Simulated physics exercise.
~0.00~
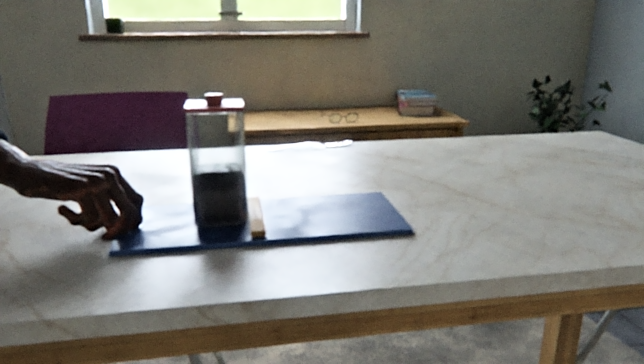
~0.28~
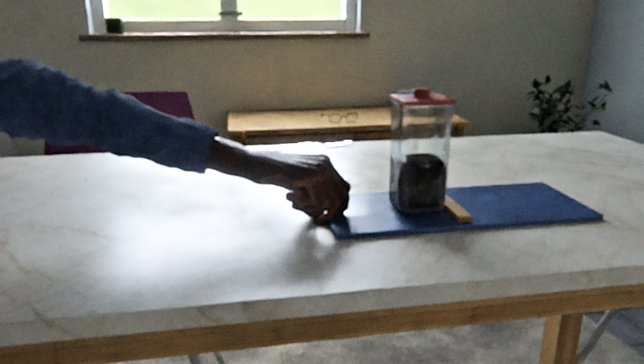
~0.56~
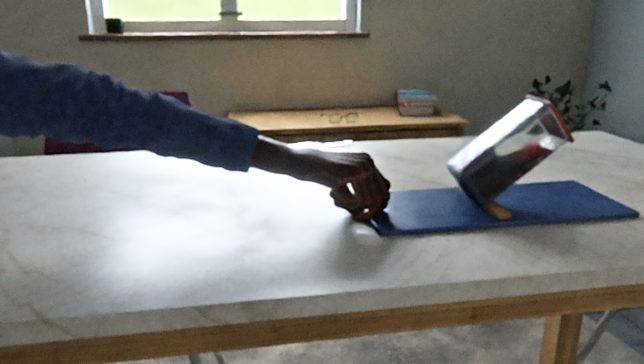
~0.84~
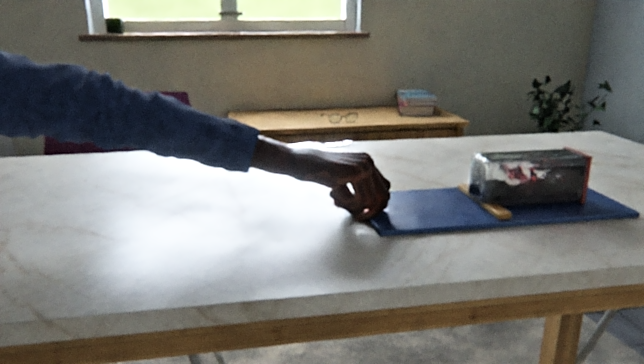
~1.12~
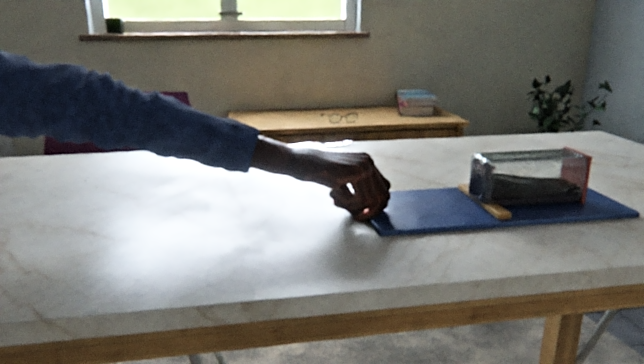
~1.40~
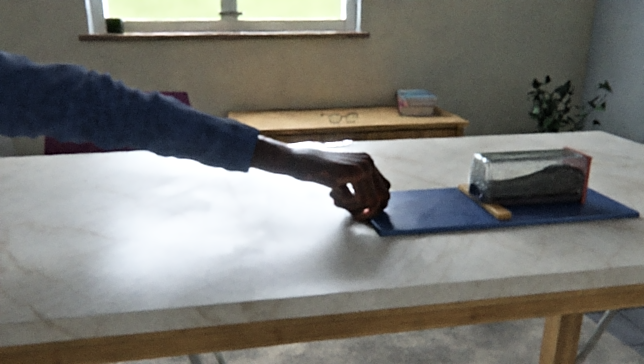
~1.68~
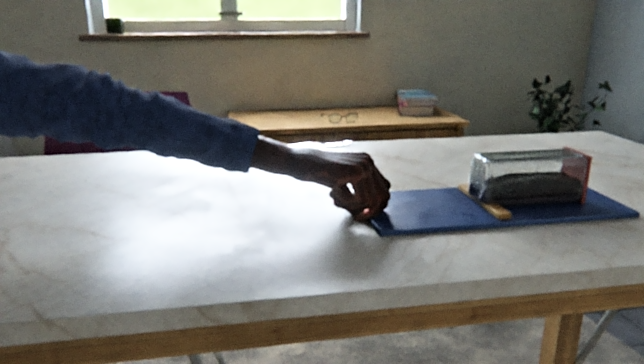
A hand in a dark blue sleeve reaches in from the left and pushes a blue board rightward across a pale marble-patterned table, seen from a fixed view in a room with a window, a low wooden bench and a plant behind. On the board stands a clear canister with a red cap, partly filled with dark liquid, its foot against a small wooden batten. The board glides right and stops. The canister tips over the batten to the right and lands on its side. The liquid sloshes, then settles, leaving the canister lying on the board, still closed, with the hand still at the board's edge.
